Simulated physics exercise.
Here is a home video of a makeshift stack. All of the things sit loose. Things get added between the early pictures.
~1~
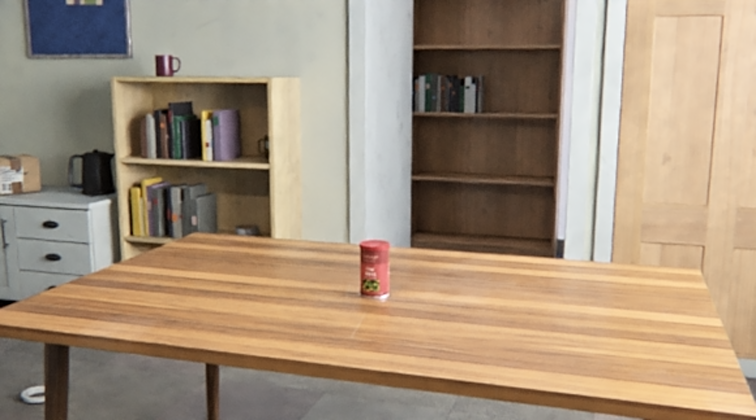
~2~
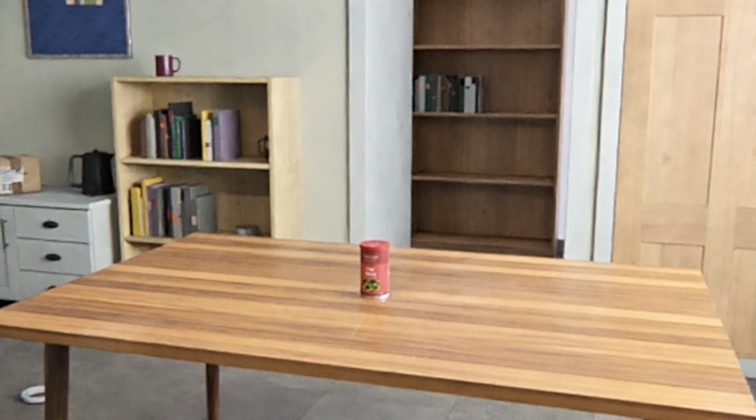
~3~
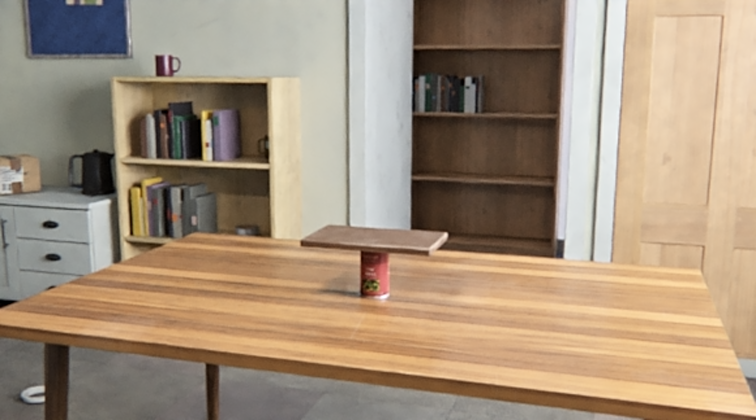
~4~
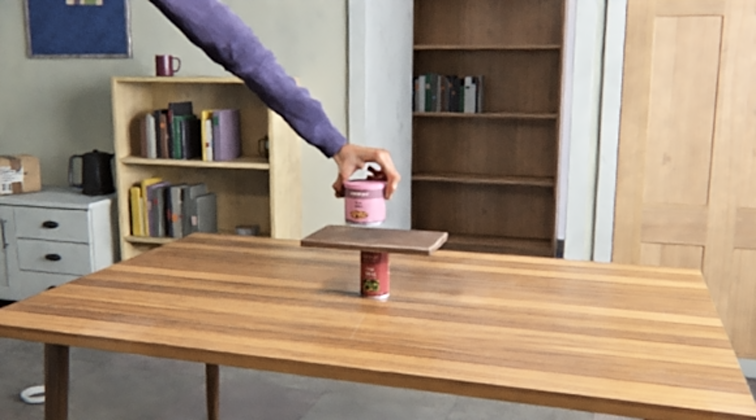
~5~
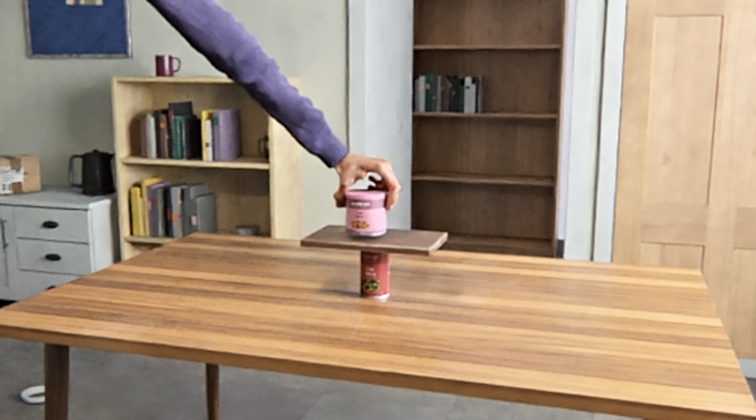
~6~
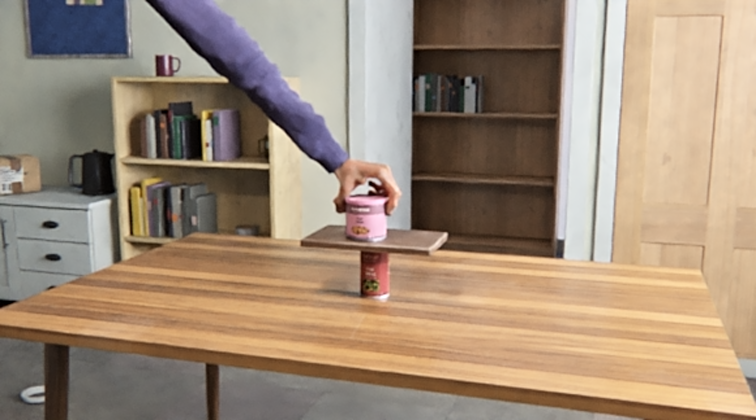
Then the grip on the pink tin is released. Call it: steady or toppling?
Steady.
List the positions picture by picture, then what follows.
The last thing is not in view yet; red tin (374, 269), in the first frame.
The last thing is not in view yet; red tin (374, 269), in the second frame.
The last thing is not in view yet; red tin (374, 269), in the third frame.
Still above its spot; pink tin (365, 202); red tin (374, 269), in the fourth frame.
Still above its spot; pink tin (366, 212); red tin (374, 269), in the fifth frame.
Set down, still held; pink tin (366, 217); red tin (374, 269), in the sixth frame.
Then, 0.20 s past the last view, nothing moves.
Then, 0.50 s past the last view, pink tin resting near (366, 218).
Finally, all 3 still in place. Final places as the last picture's camera would see them, pink tin near (366, 218). The stack keeps its balance.
